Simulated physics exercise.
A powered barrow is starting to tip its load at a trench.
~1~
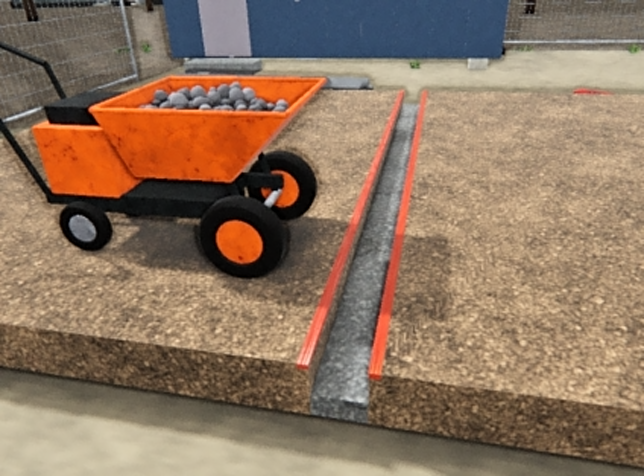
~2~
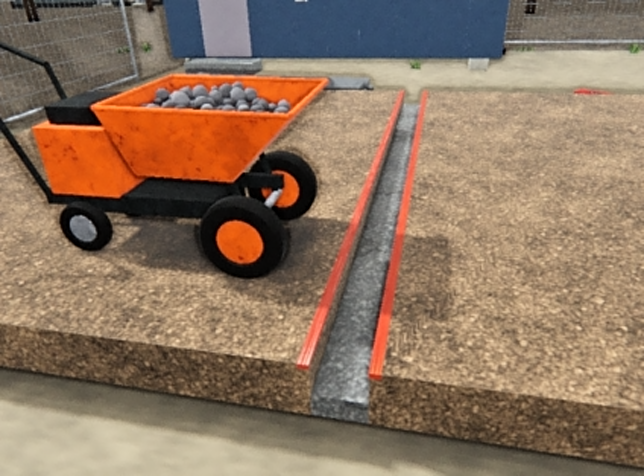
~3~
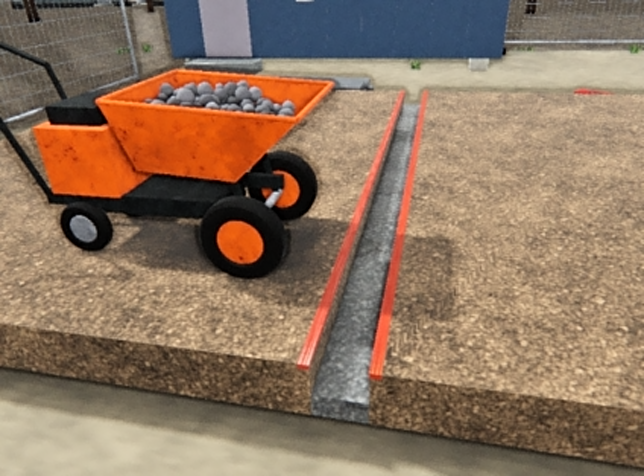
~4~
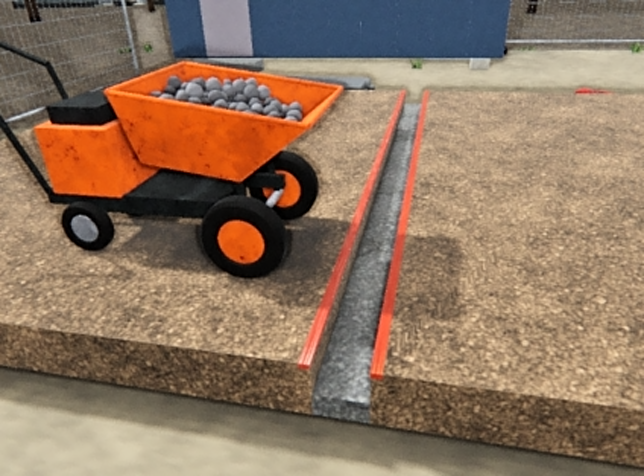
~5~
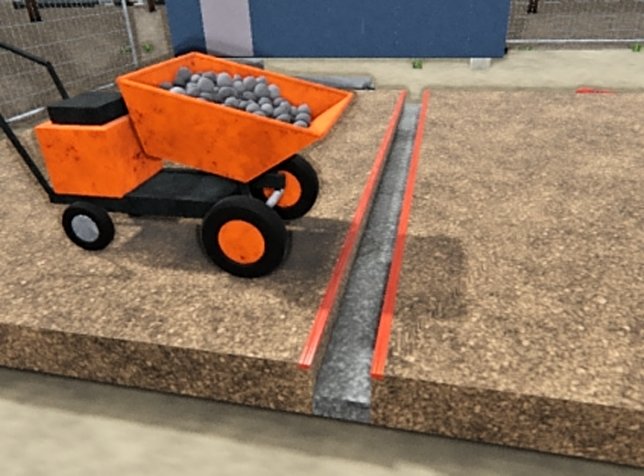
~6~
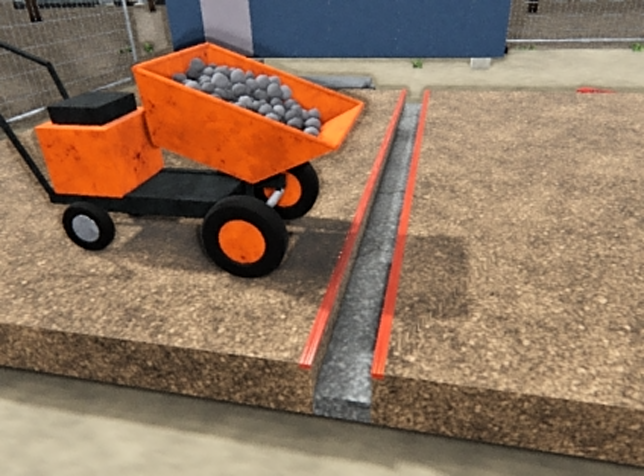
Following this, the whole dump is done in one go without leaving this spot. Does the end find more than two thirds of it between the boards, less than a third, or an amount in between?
The load will go in at below a third.
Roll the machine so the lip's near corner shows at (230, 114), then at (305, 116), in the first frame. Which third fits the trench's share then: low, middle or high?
At spot one the answer is the middle third, and at spot two it is below one third.
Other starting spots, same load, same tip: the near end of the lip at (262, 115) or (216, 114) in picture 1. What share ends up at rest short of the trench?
Trial 1 around 0 %, trial 2 around 0 %.
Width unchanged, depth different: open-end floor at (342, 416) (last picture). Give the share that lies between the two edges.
The share comes to around 0 percent.
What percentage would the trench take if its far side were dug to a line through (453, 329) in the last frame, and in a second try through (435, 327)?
You'd get 70 in a hundred the first time and 60 in a hundred the second.
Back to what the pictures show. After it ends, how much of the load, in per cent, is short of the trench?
I'd estimate about 0 per cent of the load.
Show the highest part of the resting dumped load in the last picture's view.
Approximate top: (424, 232).
Soon after the last picture, skip tipped steeply; all in the skip.
A little later, skip tipped right over; about half in the skip; a stray few in or heaped over the trench; about a third beyond it; a stray few falling.
Later still, skip tipped right over; about a third in the skip; a stray few in or heaped over the trench; about two thirds beyond it.
At rest, skip tipped right over; about a third in the skip; a stray few in or heaped over the trench; about two thirds beyond it.
